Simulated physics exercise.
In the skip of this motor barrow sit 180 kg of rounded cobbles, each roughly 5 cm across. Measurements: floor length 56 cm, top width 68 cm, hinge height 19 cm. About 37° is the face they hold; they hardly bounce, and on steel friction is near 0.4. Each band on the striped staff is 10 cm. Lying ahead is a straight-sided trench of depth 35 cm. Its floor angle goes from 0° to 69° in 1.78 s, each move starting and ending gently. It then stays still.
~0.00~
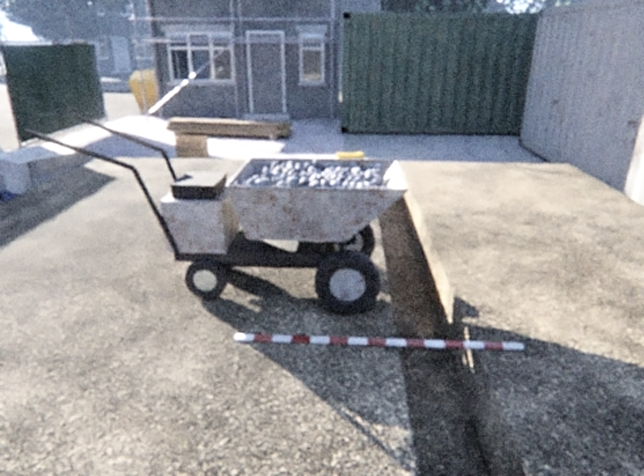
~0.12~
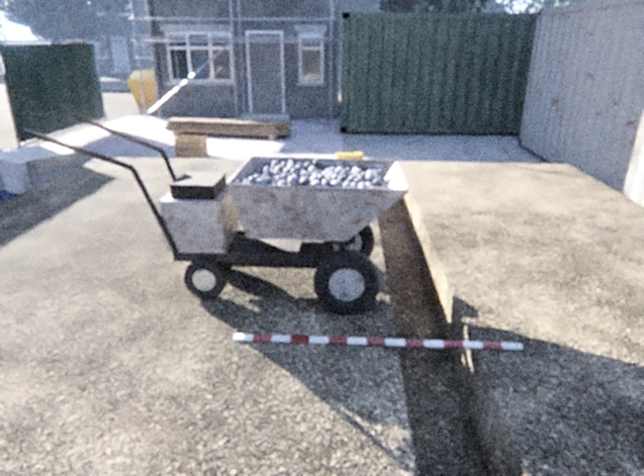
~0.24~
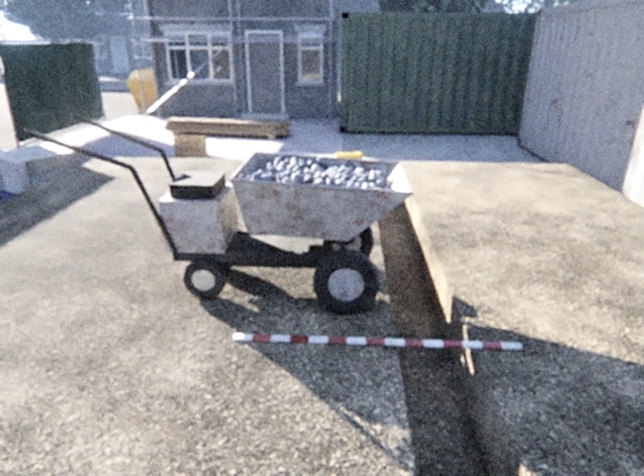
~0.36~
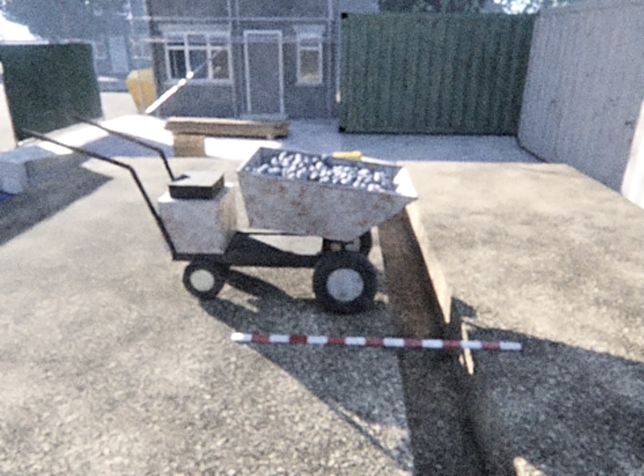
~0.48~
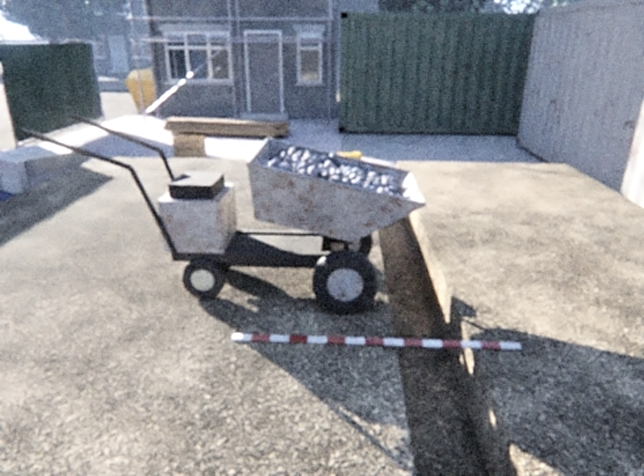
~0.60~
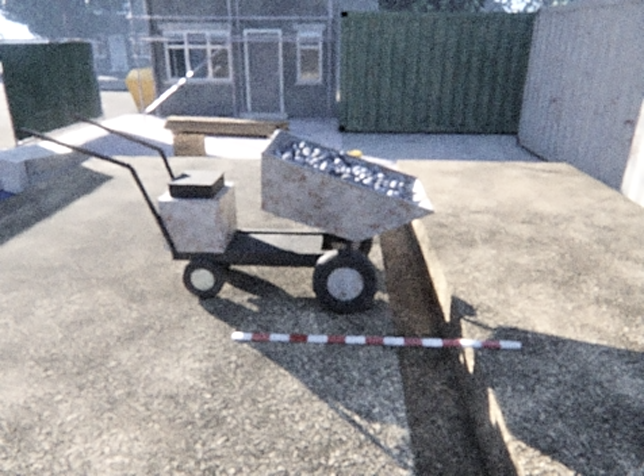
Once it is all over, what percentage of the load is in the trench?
Roughly 11 percent of the load is in the trench.
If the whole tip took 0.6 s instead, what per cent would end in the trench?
It'd be some 5 per cent.
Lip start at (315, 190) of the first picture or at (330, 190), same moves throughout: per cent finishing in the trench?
Close to 85 percent in the first case, 100 percent in the second.
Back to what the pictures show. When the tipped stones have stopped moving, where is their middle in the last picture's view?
The stones end up centred near (488, 286).
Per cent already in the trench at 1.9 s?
Approx. 5 % of the load.
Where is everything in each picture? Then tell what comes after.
The first frame shows lip at (408, 190), floor tilted 0°, highest stones at (317, 171).
The second frame shows lip at (409, 191), floor tilted 1°, highest stones at (294, 169); the stones move at 0.1 m/s on average.
In the third frame, the skip is at 3°, its lip at (412, 194); the top of the load is at (288, 166); the stones move at 0.2 m/s on average.
The fourth frame shows lip at (418, 198), floor tilted 7°, highest stones at (288, 162); the stones move at 0.3 m/s on average.
The fifth frame shows lip at (426, 205), floor tilted 12°, highest stones at (289, 156); the stones move at 0.4 m/s on average.
The sixth frame shows lip at (434, 212), floor tilted 18°, highest stones at (300, 150); the stones move at 0.5 m/s on average.
After 1.3 s the floor is at 58°; 98 % in the skip, 1 % past the trench; the foremost stones are at (465, 273).
After 1.9 s the floor is at 69°; 50 % in the skip, 3 % in the trench, 48 % past the trench; the foremost stones are at (569, 288).
After 2.2 s the floor is at 69°; 28 % in the skip, 5 % in the trench, 67 % past the trench; the foremost stones are at (624, 293).
After 4.2 s the floor is at 69°; 22 % in the skip, 11 % in the trench, 67 % past the trench; the foremost stones are past the picture's edge.
